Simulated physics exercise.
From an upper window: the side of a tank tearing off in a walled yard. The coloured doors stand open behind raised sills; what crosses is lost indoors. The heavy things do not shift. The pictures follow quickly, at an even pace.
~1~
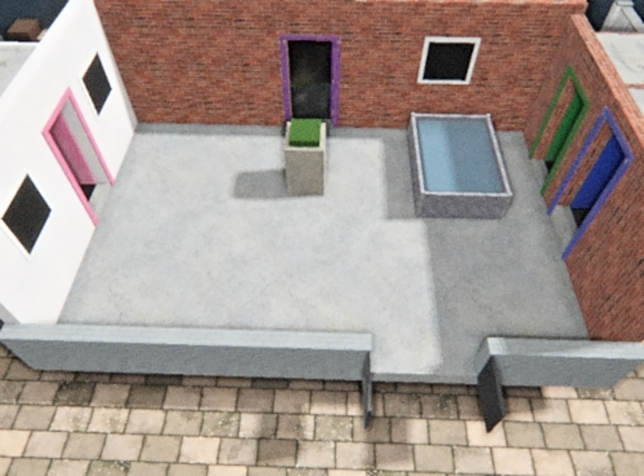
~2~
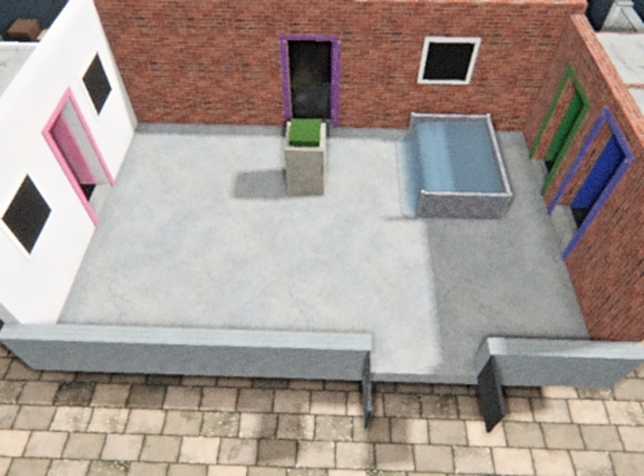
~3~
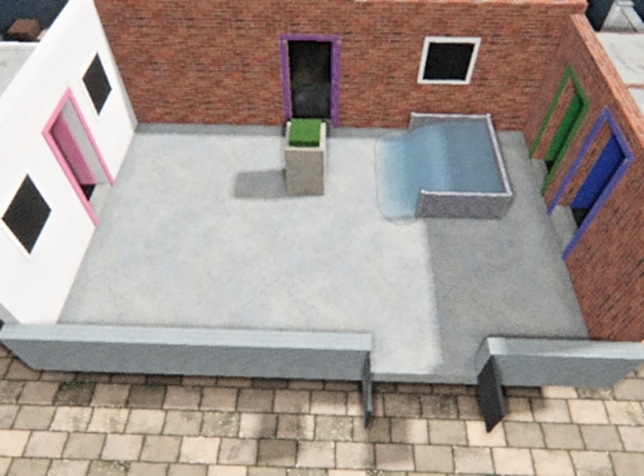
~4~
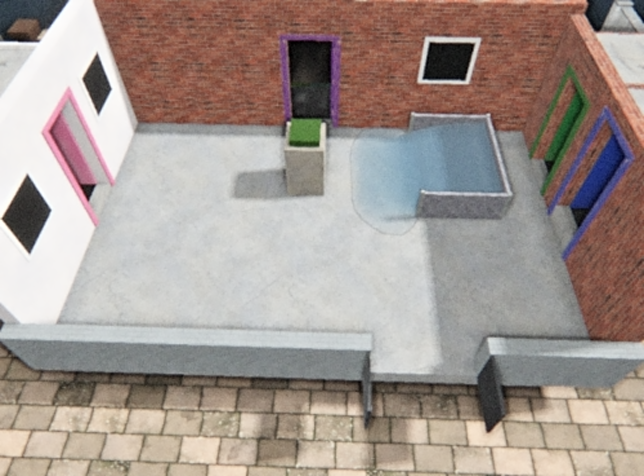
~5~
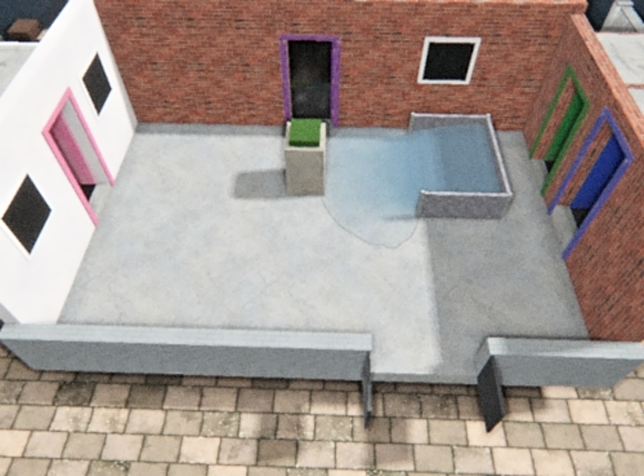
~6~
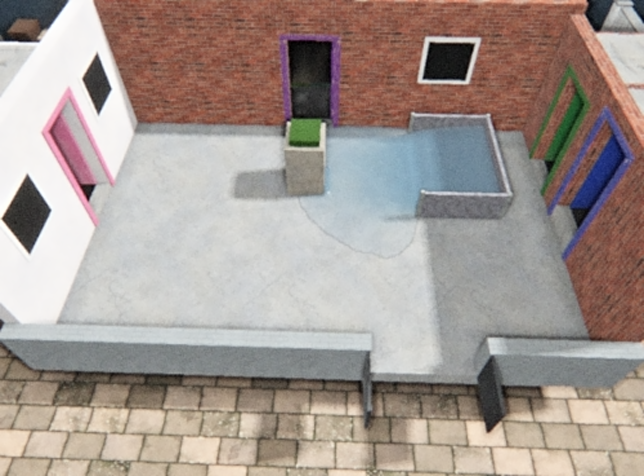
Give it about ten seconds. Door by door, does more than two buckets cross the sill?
In the end: The pink door stays under that; the blue door stays under that; the purple door takes more than that; the green door stays under that.
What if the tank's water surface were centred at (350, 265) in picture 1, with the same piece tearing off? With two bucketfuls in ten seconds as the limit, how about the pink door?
My reading: Pink goes over.
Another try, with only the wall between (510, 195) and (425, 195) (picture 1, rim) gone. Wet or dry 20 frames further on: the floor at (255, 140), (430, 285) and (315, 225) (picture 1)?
In turn: Free of water, under water, not flooded.
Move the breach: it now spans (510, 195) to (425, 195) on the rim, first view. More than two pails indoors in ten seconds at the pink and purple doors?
The pink one lets less in; the purple one keeps below it.
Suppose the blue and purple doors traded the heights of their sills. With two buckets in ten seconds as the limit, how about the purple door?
My reading: Purple door stays under.
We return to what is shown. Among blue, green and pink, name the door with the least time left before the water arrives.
First comes the pink door.
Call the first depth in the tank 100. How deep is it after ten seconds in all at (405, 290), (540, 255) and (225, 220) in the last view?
In turn 8, 0 and 6 in a hundred.
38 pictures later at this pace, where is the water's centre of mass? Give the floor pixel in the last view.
Near (237, 227).
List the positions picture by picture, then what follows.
In the first picture, still water in the tank at (457, 155).
In the second picture, the front is at (403, 138), out from the gap at (416, 169).
In the third picture, water pours out at (415, 170) and has run to (391, 134).
In the fourth picture, the front is at (374, 128), out from the gap at (415, 170).
In the fifth picture, water pours out at (415, 170) and has run to (341, 133).
In the sixth picture, the front is at a hidden place, out from the gap at (415, 170).
A moment on, water covers 30 % of the floor; the pink door not reached, the blue door not reached, the purple door wet at the sill, nothing in, the green door not reached.
Next, water covers 45 % of the floor; the pink door not reached, the blue door not reached, the purple door under two buckets in, the green door not reached.
Then, water covers 60 % of the floor; the pink door wet at the sill, nothing in, the blue door not reached, the purple door over two buckets in, the green door not reached.
Later, water covers 70 % of the floor; the pink door wet at the sill, nothing in, the blue door not reached, the purple door far over two buckets in, the green door not reached.
In the end, water covers 85 % of the floor; the pink door wet at the sill, nothing in, the blue door not reached, the purple door far over two buckets in, the green door wet at the sill, nothing in.
